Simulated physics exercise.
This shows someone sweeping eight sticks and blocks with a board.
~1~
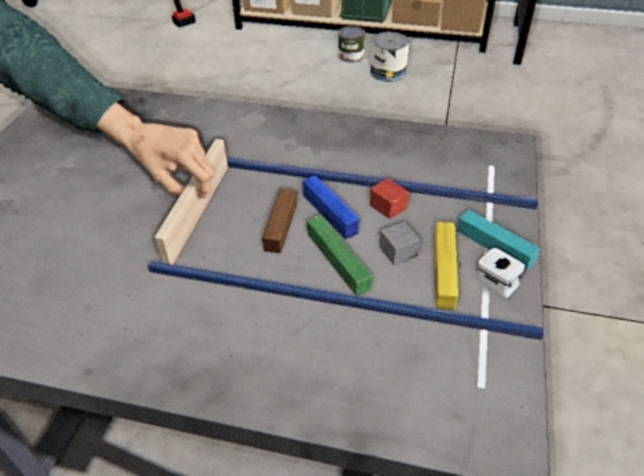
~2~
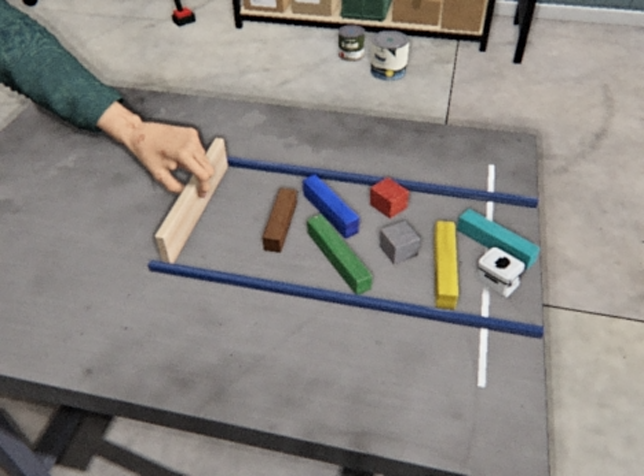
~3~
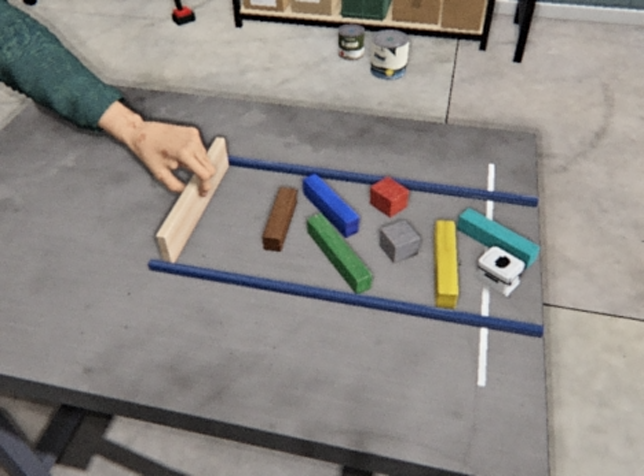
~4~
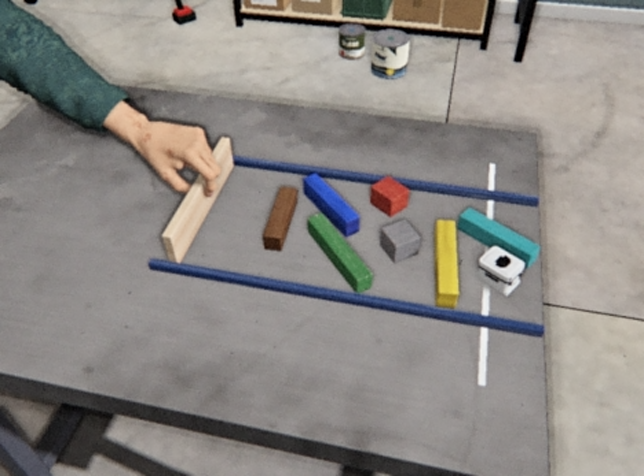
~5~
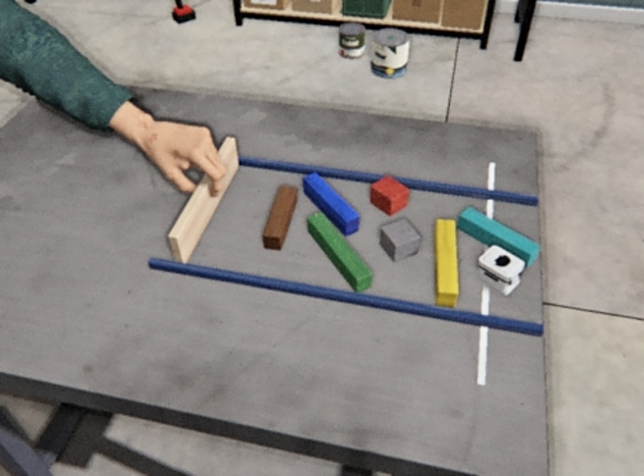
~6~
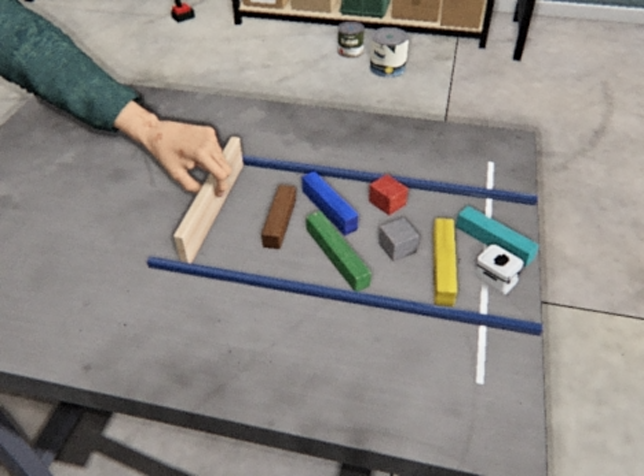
On a gray tabletop between two blue rails, a hand holds a pale wooden board upright and slides it slightly to the right, while the colored sticks, blocks and small white case in front of it stay still.
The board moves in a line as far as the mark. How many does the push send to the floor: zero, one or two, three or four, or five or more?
Outcome: The number that fall off is three or four.
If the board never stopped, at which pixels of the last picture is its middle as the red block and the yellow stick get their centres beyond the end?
Its middle is around (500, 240) and around (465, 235).
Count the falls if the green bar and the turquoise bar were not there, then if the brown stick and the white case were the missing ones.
First 2, then 1.
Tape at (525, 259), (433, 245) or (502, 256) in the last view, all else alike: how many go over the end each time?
It would be 7, 0 and 5.
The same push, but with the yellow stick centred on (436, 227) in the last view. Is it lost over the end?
Then it is lost.
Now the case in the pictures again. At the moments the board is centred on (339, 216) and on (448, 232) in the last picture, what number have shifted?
First 4, then 8.
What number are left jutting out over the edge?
It comes to 3.
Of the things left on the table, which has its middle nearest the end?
That is the grey block.
Early on, none off yet; white case at rest near (498, 269); turquoise bar at rest near (496, 236); yellow stick at rest near (444, 261).
A while later, none off yet; white case at rest near (498, 269); turquoise bar at rest near (496, 236); yellow stick moving near (448, 261).
Further along, none off yet; white case travelled about its own width near (547, 276); turquoise bar travelled a little near (529, 237); yellow stick travelled about its own width near (519, 278).
Finally, the number that fall off is three or four; lost, yellow stick, turquoise bar and white case.
